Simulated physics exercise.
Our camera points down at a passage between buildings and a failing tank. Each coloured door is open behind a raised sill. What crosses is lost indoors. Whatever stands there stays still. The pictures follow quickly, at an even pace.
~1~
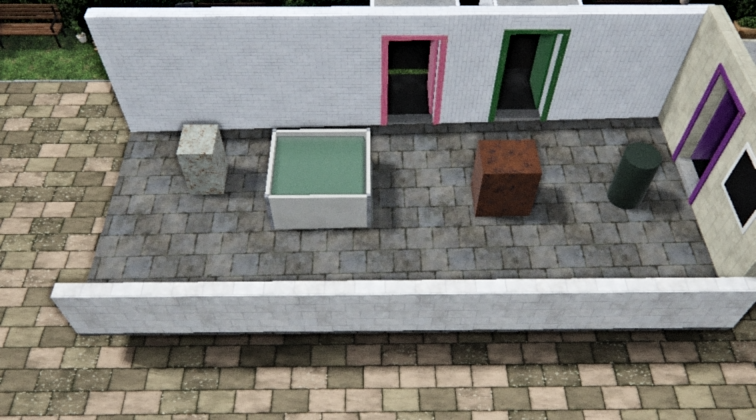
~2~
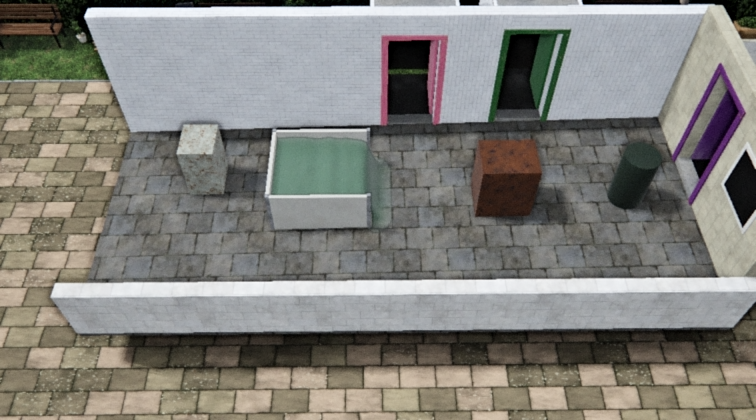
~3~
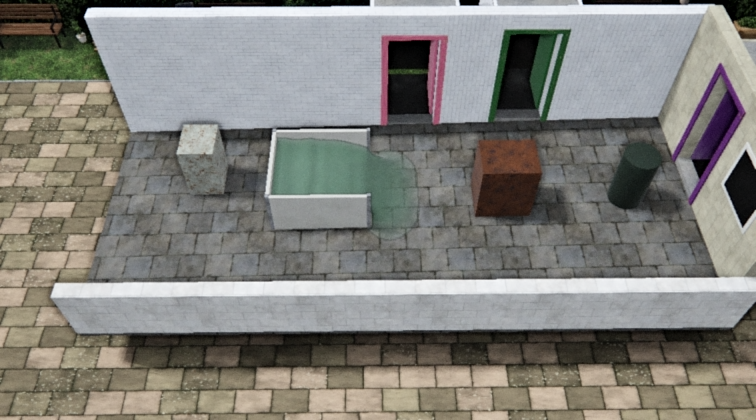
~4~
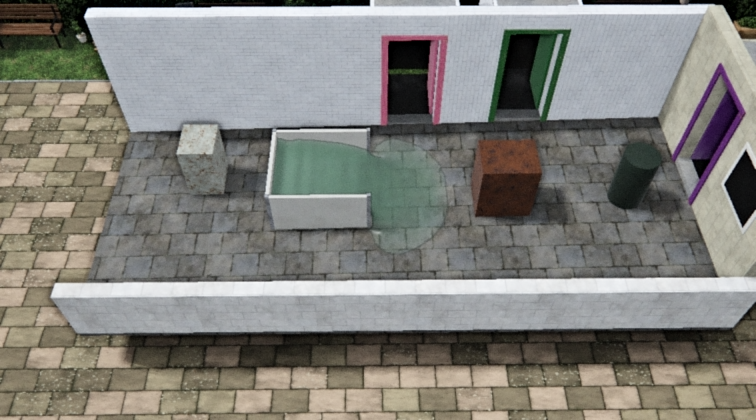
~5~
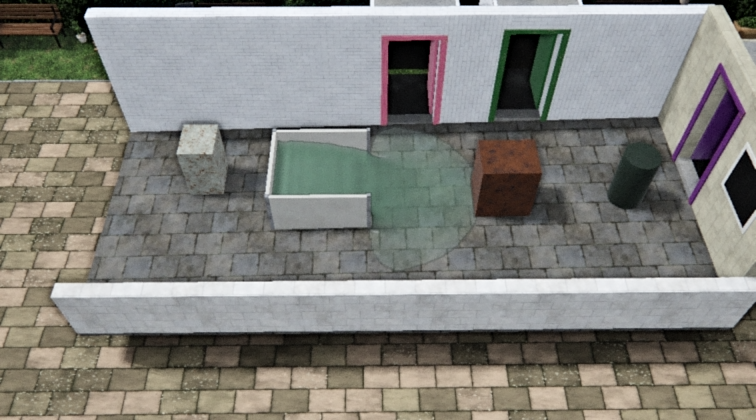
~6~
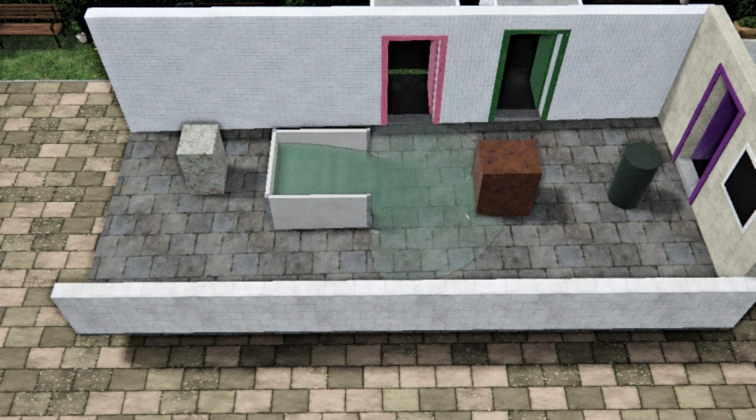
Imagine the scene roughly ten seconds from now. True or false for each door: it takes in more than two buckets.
For the green door, true; for the purple door, false; for the pink door, true.
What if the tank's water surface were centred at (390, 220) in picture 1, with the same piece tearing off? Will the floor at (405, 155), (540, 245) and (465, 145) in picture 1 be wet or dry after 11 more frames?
The three spots read swamped, swamped, swamped.
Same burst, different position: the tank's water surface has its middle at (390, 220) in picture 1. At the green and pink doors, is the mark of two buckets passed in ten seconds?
From what I see, the green door remains below the mark and the pink door tops the mark too.
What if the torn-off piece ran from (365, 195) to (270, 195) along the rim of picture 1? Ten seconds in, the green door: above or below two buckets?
Answer: Green doesn't reach it.
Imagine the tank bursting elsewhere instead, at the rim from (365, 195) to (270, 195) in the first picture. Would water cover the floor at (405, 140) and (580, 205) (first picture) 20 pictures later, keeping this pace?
The first spot is spared, the second swamped.
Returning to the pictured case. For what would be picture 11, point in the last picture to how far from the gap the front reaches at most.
My guess is roughly (616, 155).
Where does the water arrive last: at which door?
The one in purple.
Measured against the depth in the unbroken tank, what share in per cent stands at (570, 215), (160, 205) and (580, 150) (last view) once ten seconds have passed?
In order: Roughly 4, 2 and 4 in a hundred.
A moment on, water covers 35 % of the floor; the green door wet at the sill, nothing in, the purple door not reached, the pink door under two buckets in.
Next, water covers 45 % of the floor; the green door under two buckets in, the purple door wet at the sill, nothing in, the pink door over two buckets in.
Then, water covers 50 % of the floor; the green door over two buckets in, the purple door wet at the sill, nothing in, the pink door over two buckets in.
Later, water covers 75 % of the floor; the green door over two buckets in, the purple door wet at the sill, nothing in, the pink door over two buckets in.
In the end, water covers 85 % of the floor; the green door over two buckets in, the purple door wet at the sill, nothing in, the pink door far over two buckets in.
